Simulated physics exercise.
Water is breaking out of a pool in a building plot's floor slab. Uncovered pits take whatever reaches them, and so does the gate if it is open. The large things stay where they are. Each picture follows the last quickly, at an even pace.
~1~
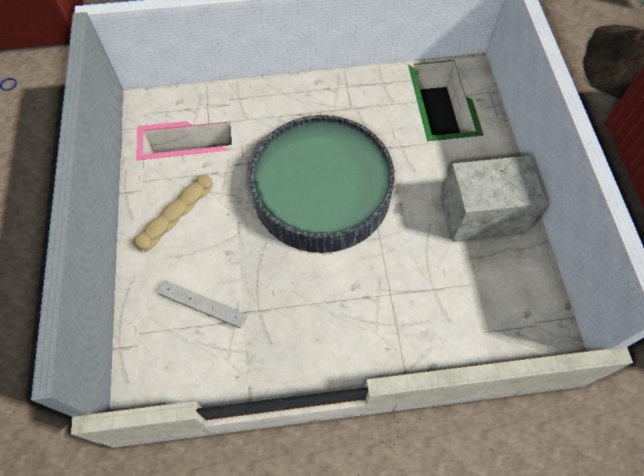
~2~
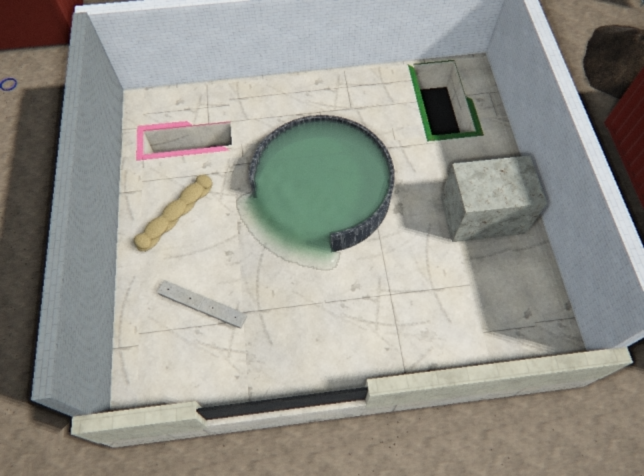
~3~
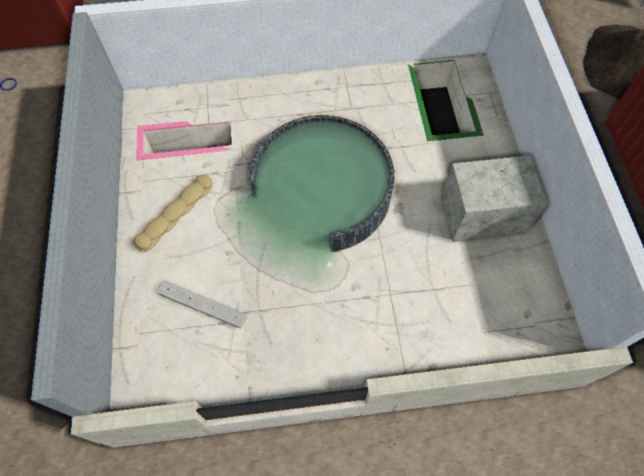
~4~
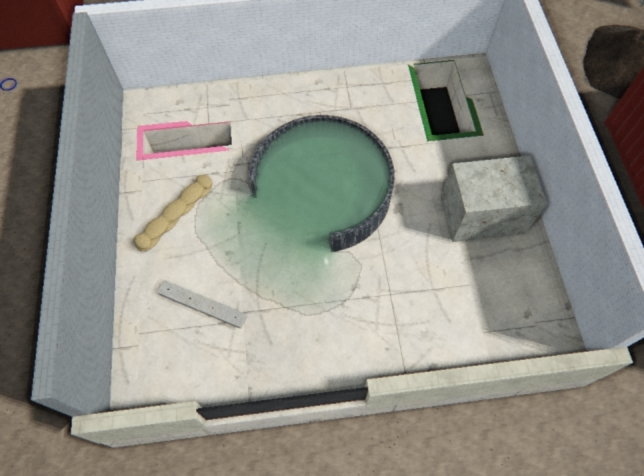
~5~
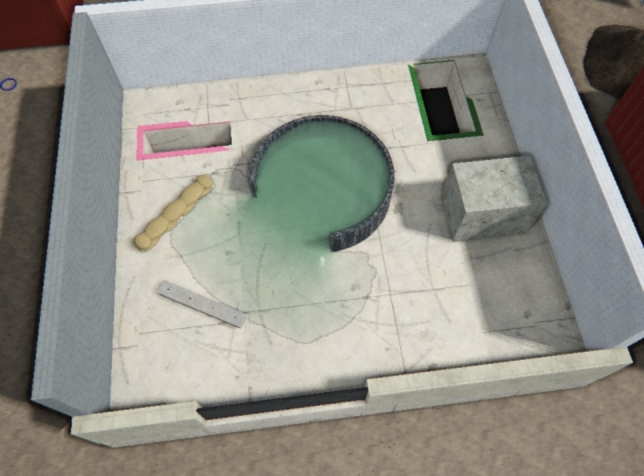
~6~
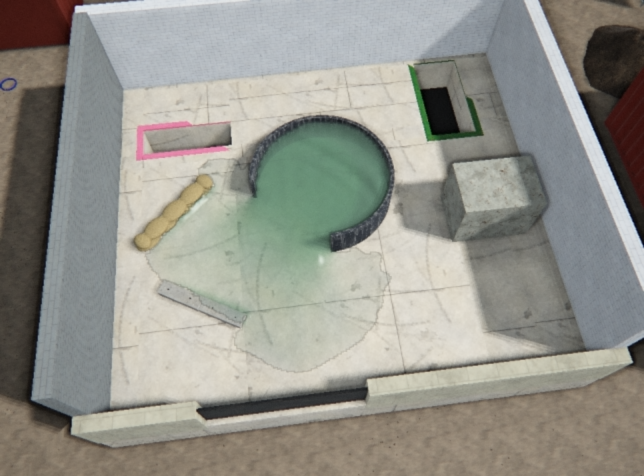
We see a round pool of green water in a walled plot; its near-left side opens, and water pours out, spreading across the pale floor toward the front, around a grey strip and alongside a lumpy tan object.
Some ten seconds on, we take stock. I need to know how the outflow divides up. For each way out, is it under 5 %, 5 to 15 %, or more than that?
Result: The gate ends up with a tiny portion - beneath five per cent, the green pit ends up with a tiny portion - beneath five per cent, the pink pit ends up with a moderate portion - five to fifteen per cent.
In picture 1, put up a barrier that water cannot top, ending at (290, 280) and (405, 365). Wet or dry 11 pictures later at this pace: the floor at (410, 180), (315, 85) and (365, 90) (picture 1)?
The first location is not reached, the second is not reached, and the third is not reached.
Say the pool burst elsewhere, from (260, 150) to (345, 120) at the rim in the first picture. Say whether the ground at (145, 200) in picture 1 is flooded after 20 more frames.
My call: Swamped.
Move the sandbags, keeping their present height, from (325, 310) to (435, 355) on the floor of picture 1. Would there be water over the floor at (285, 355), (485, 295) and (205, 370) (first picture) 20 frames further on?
Order as asked - soaked through, safe, soaked through.
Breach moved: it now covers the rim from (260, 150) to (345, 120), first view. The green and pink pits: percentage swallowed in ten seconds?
Green about 20 %, pink about 40 %.
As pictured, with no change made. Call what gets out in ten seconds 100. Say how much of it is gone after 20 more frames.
Roughly 10 %.
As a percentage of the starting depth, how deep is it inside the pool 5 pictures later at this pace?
Roughly 62 percent.
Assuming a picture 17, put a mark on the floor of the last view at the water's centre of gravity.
Around pixel (259, 262) of the last picture.
A moment on, water covers 25 % of the floor; the gate 0 %, the green pit 0 %, the pink pit 0 %.
Next, water covers 30 % of the floor; the gate 0 %, the green pit 0 %, the pink pit 0 %.
Then, water covers 45 % of the floor; the gate 0 %, the green pit 0 %, the pink pit 1 %.
Later, water covers 65 % of the floor; the gate 0 %, the green pit 0 %, the pink pit 5 %.
In the end, water covers 80 % of the floor; the gate 0 %, the green pit 0 %, the pink pit 11 %.
